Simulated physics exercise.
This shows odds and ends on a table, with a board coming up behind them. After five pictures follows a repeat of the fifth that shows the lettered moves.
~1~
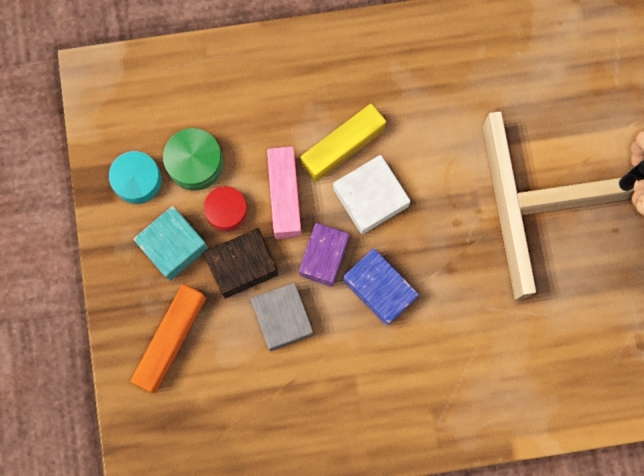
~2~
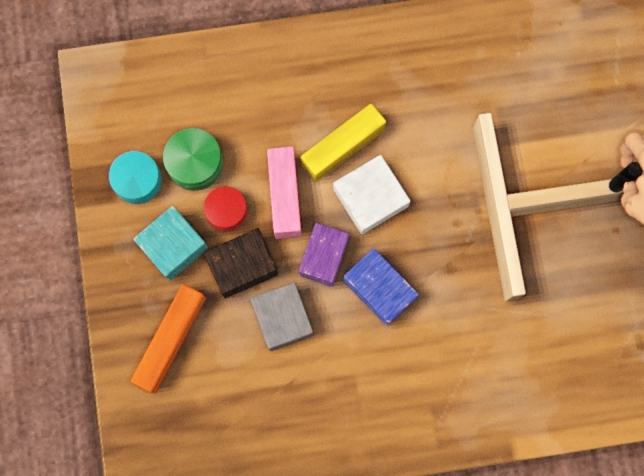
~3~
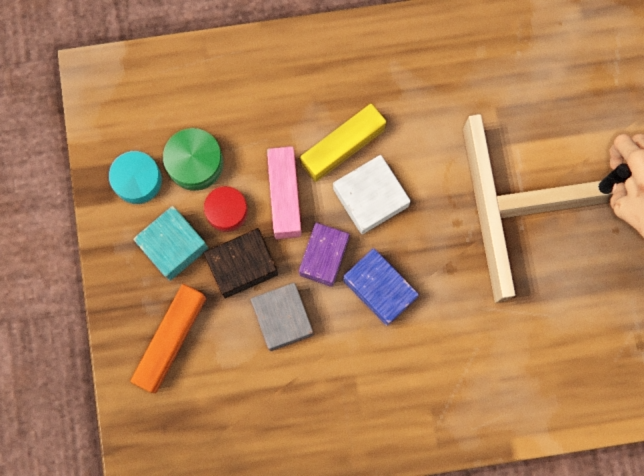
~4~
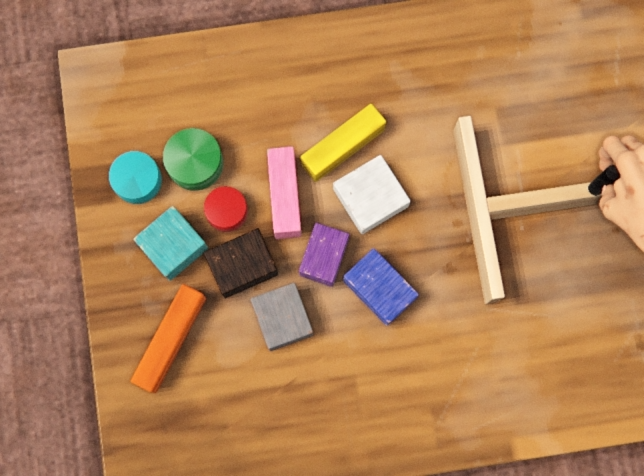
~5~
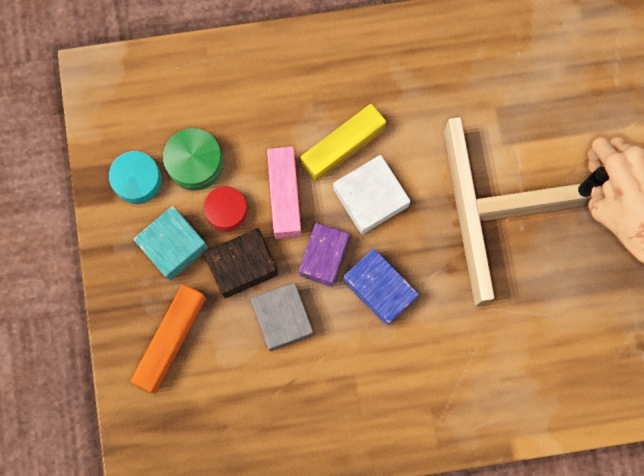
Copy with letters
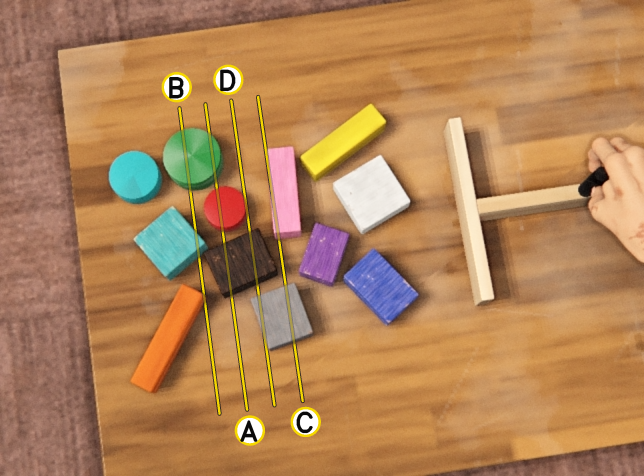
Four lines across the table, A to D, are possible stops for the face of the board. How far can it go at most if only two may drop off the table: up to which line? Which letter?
Line B.
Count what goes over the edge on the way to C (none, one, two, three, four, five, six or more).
By then, none.
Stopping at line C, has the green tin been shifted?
Yes.
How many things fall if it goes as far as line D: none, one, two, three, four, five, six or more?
The count is none.
On the marked copy, A at (226, 253); B at (199, 257); C at (280, 245); D at (252, 249).
Taking B. A third of the way, board (373, 222); yellow stick (336, 136); blue block (341, 290).
Two thirds of the way, board (273, 237); turquoise tin (98, 186); orange stick (143, 359).
When it is over, board (200, 247); turquoise tin over the edge; turquoise block over the edge; two fallen.
As for the rest, A is within the limit but short; C is within the limit but short; D is within the limit but short.
